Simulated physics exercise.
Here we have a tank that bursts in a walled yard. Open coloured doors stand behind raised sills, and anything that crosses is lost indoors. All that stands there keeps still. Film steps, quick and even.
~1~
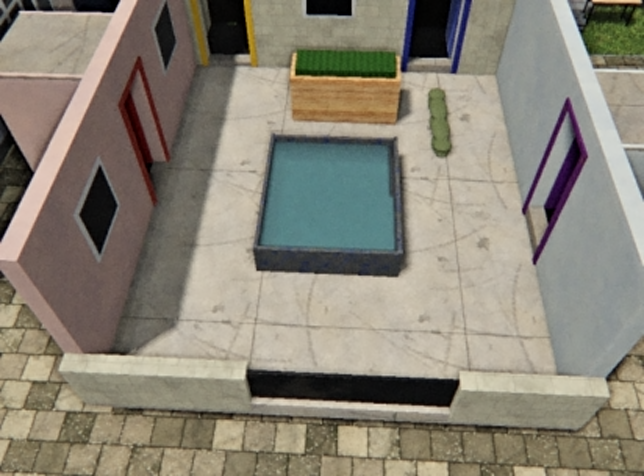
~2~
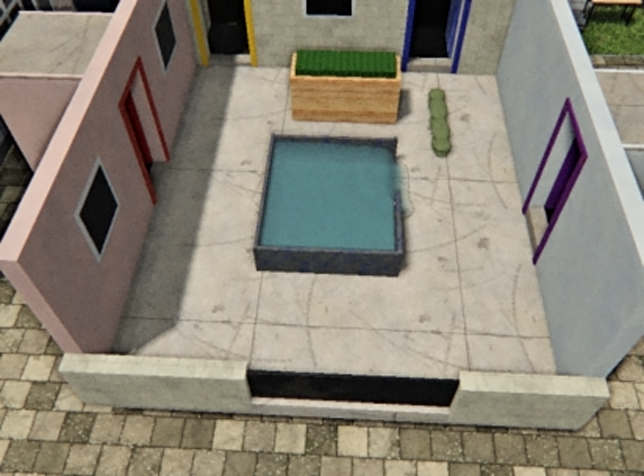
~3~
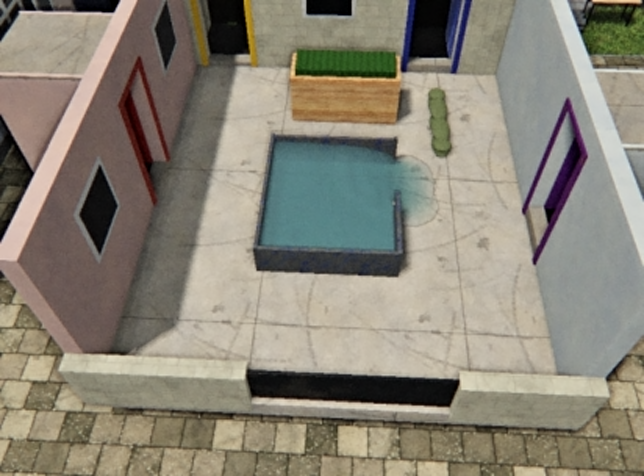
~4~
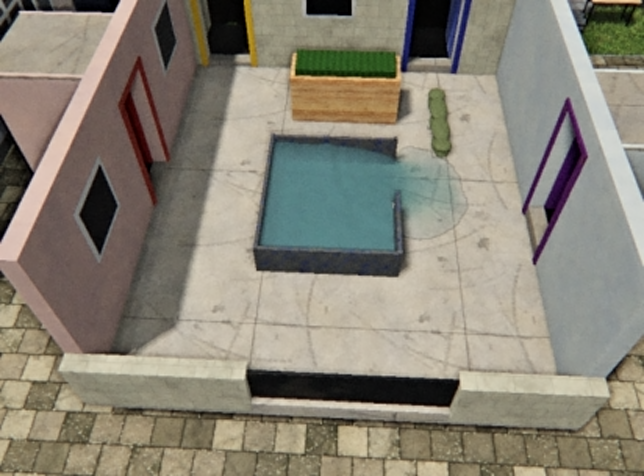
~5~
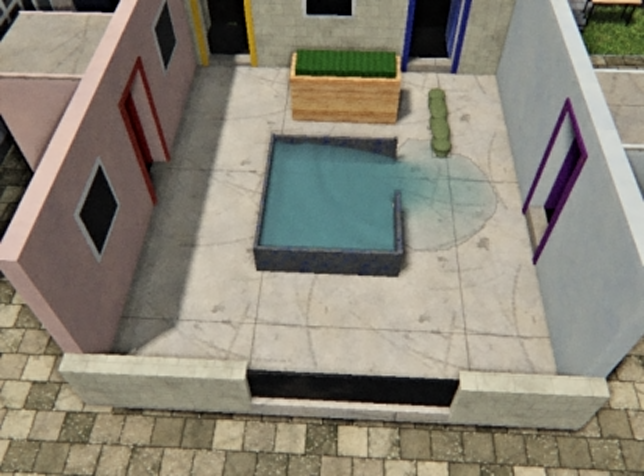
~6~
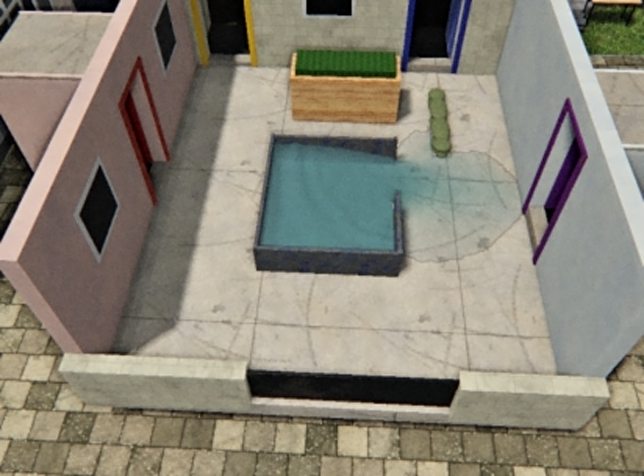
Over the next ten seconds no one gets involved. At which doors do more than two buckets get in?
In the end the blue door holds up fine I think; the purple door holds up fine I think; the red door holds up fine I think; the yellow door holds up fine I think.
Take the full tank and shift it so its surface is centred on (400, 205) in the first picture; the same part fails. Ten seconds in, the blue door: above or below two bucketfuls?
Blue: Undershoots.
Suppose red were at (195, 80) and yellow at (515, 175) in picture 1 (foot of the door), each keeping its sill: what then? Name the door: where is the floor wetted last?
I say the one in red.
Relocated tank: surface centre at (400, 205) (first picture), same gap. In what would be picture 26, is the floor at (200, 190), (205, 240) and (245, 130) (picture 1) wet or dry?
Spared, spared, spared.
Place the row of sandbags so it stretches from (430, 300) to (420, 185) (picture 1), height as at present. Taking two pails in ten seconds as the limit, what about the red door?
Briefly, the red door remains within the limit.
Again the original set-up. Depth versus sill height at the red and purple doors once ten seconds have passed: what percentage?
First around 110 percent, second around 30 percent.
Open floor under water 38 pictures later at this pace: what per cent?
Estimated share: Around 65 %.
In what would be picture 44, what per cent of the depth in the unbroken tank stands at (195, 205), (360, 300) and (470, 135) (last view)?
Respectively near 0, 6 and 12 per cent.
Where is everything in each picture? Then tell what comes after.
The first frame shows the water tank at (331, 192) is whole and still.
In the second frame, the front is at a hidden place, out from the gap at (393, 183).
In the third frame, the front is at (426, 218), out from the gap at (393, 183).
In the fourth frame, water pours out at (393, 183) and has run to (461, 208).
In the fifth frame, the front is at (490, 207), out from the gap at (393, 183).
In the sixth frame, water pours out at (393, 183) and has run to (521, 202).
A moment on, water covers 15 % of the floor; the blue door not reached, the purple door wet at the sill, nothing in, the red door not reached, the yellow door not reached.
Next, water covers 25 % of the floor; the blue door wet at the sill, nothing in, the purple door wet at the sill, nothing in, the red door not reached, the yellow door not reached.
Then, water covers 40 % of the floor; the blue door wet at the sill, nothing in, the purple door wet at the sill, nothing in, the red door not reached, the yellow door not reached.
Later, water covers 65 % of the floor; the blue door wet at the sill, nothing in, the purple door under two buckets in, the red door not reached, the yellow door wet at the sill, nothing in.
In the end, water covers 95 % of the floor; the blue door wet at the sill, nothing in, the purple door under two buckets in, the red door wet at the sill, nothing in, the yellow door wet at the sill, nothing in.
